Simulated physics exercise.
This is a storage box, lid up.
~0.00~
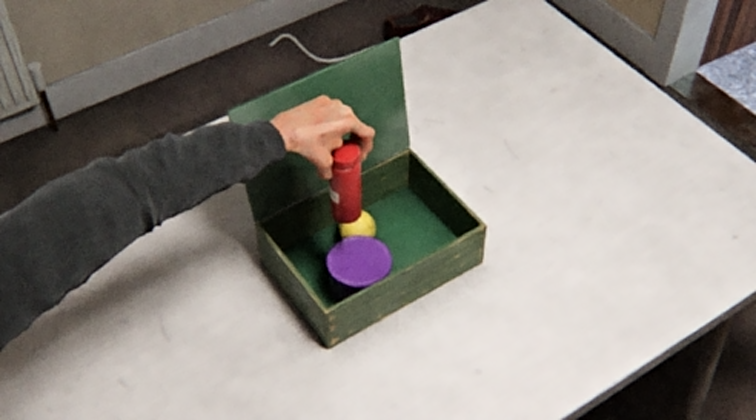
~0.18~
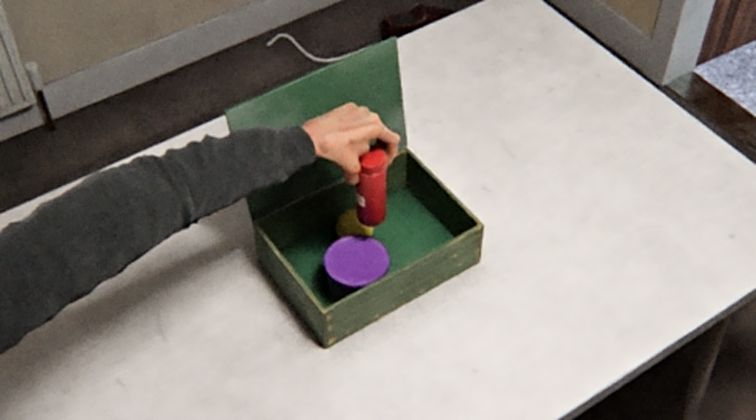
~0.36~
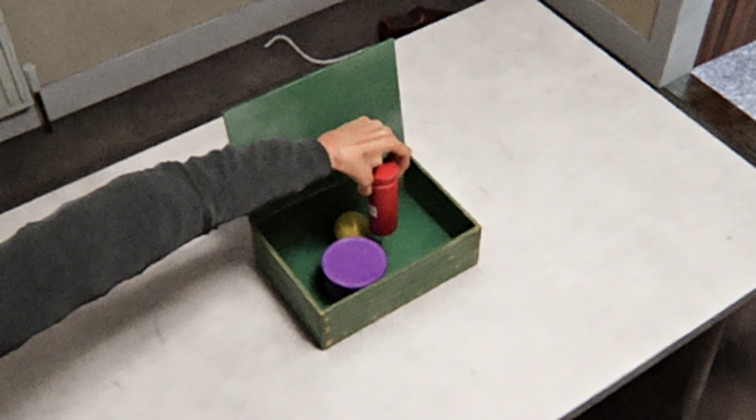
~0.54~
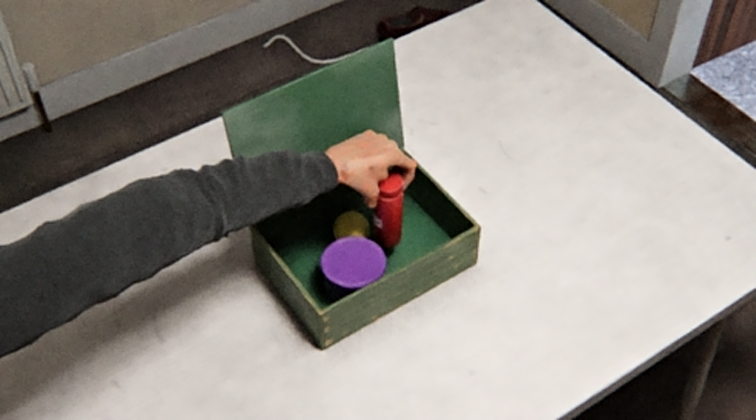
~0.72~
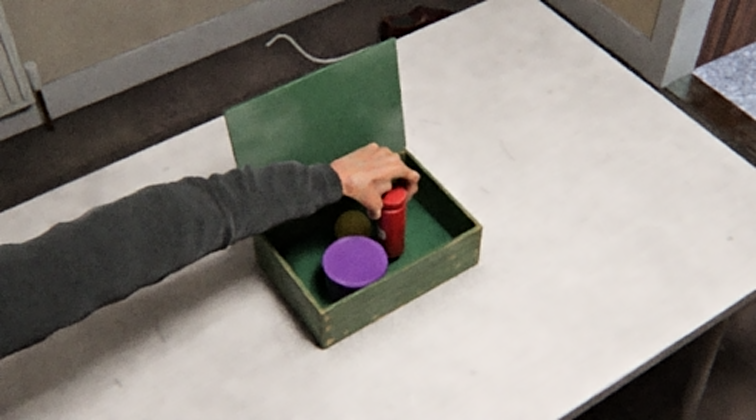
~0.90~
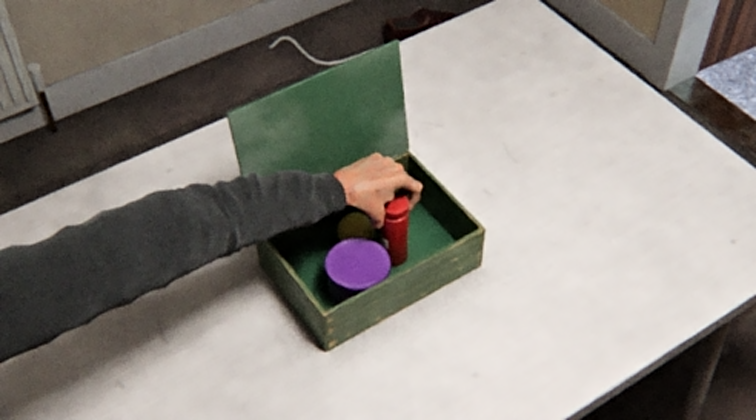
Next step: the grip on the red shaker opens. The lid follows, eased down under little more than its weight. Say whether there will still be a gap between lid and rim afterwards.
There will still be a gap.
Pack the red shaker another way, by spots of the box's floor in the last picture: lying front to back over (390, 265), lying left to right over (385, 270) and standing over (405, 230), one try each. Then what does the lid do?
In the first case it closes; in the second case it is held up; in the third case it is held up.
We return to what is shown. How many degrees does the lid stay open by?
Lid angle from rim - close to 25°.
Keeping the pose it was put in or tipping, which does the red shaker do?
Result: It remains as it was set.
By 2.00 s, lid starting down.
By 2.40 s, lid 66° above the rim.
By 2.60 s, lid 46° above the rim.
By 2.70 s, lid 34° above the rim.
When it is over (3.2 s), lid 25° above the rim; all 3 as before. End places, in pixels of the last picture, red shaker near (394, 230).
